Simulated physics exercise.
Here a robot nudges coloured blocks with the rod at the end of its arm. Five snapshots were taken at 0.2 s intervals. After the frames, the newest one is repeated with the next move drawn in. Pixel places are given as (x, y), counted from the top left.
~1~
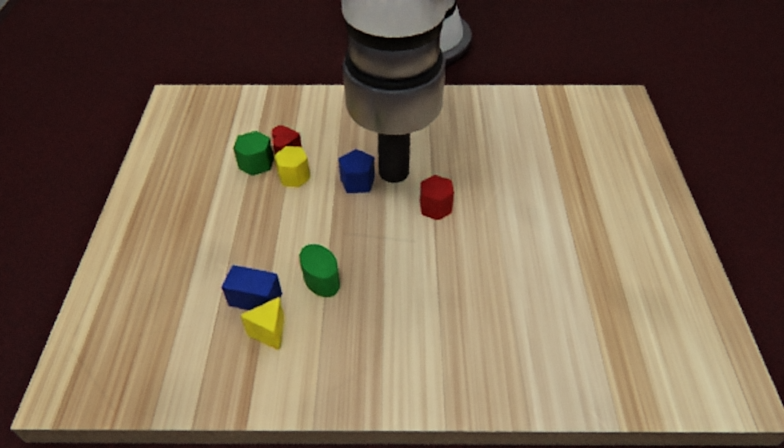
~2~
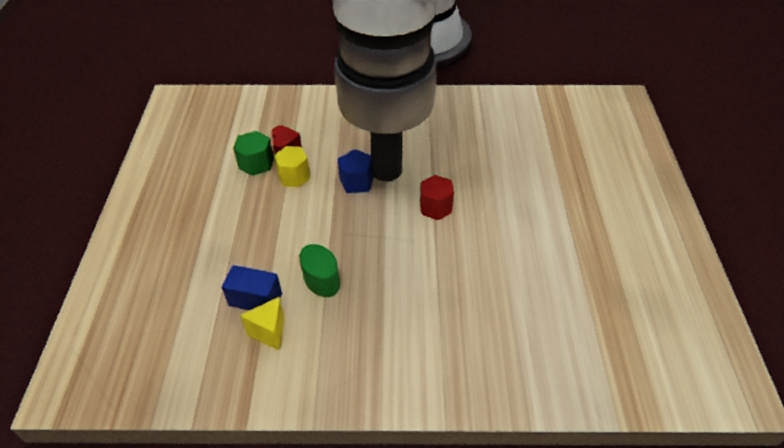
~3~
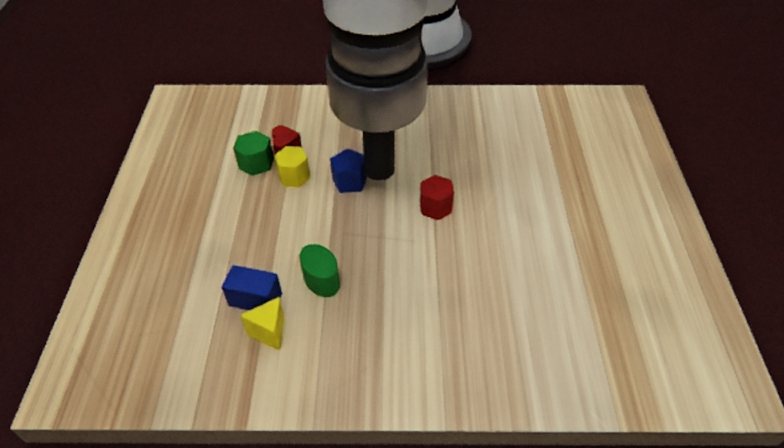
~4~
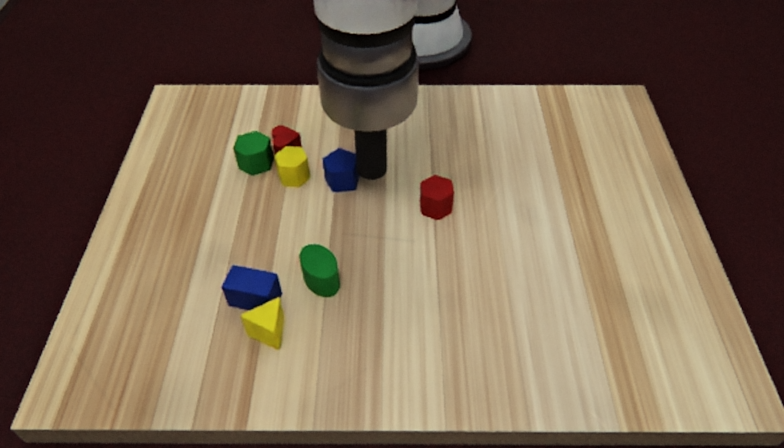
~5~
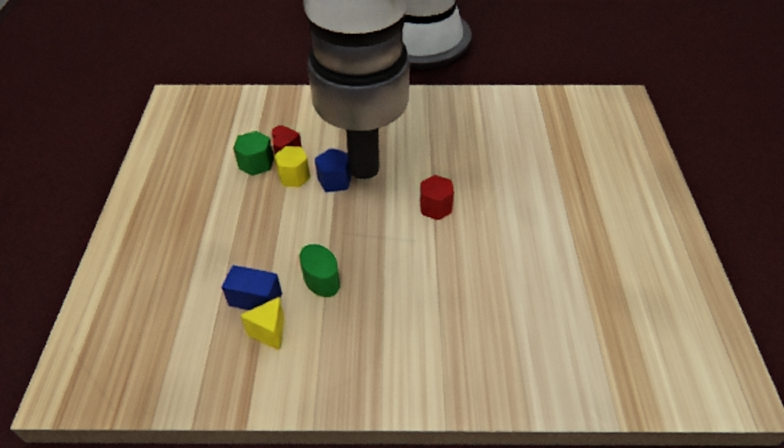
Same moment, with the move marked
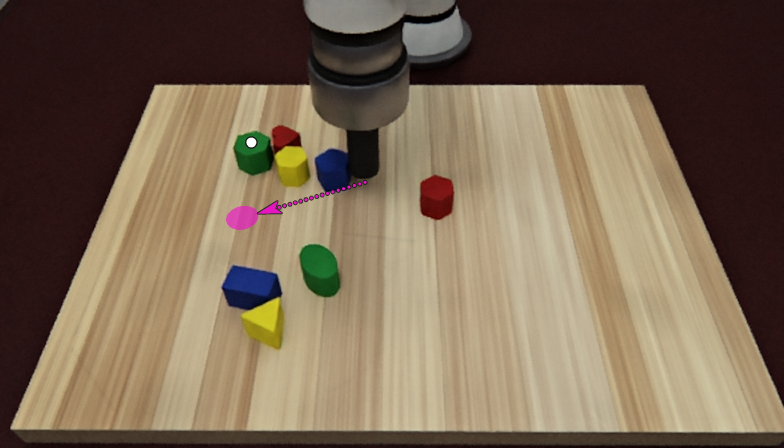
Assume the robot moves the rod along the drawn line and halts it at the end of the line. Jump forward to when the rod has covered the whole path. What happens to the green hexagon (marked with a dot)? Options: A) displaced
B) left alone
A (displaced)
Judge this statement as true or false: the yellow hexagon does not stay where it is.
It is true.
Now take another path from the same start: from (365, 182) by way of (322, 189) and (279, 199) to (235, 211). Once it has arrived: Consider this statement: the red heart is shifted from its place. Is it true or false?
Verdict: False.
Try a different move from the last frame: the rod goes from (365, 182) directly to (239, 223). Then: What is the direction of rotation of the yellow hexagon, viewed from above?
It goes anticlockwise.
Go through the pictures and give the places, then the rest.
Lower end of the rod at (394, 173), tops of blocks, green hexagon at (251, 142), red heart at (284, 135), yellow hexagon at (291, 156), blue pentagonal block at (356, 161), in the first picture.
Rod at (387, 171), blocks as before, in the second picture.
Rod at (380, 170), blue pentagonal block at (348, 161), in the third picture.
Rod at (372, 169), blue pentagonal block at (341, 160), in the fourth picture.
Rod at (364, 169), green hexagon at (251, 142), red heart at (284, 135), yellow hexagon at (291, 156), blue pentagonal block at (333, 160), in the fifth picture.
The drawn path runs from (365, 182) directly to (242, 218); the dot is on the green hexagon.
The first path, step by step. One third of the way, rod at (322, 181); green hexagon at (243, 141), turned 15° clockwise; red heart at (281, 134), turned 25° clockwise; yellow hexagon at (266, 155), turned 20° anticlockwise; blue pentagonal block at (294, 162), turned 45° clockwise.
Two thirds of the way, rod at (281, 193); green hexagon at (229, 133), turned 35° clockwise; red heart at (281, 134), turned 25° clockwise; yellow hexagon at (240, 153); blue pentagonal block at (258, 168), turned 70° clockwise.
At the end, rod at (238, 204); green hexagon at (227, 130), turned 40° clockwise; red heart at (281, 134), turned 25° clockwise; yellow hexagon at (231, 152), turned 30° clockwise; blue pentagonal block at (231, 174), turned 115° clockwise.
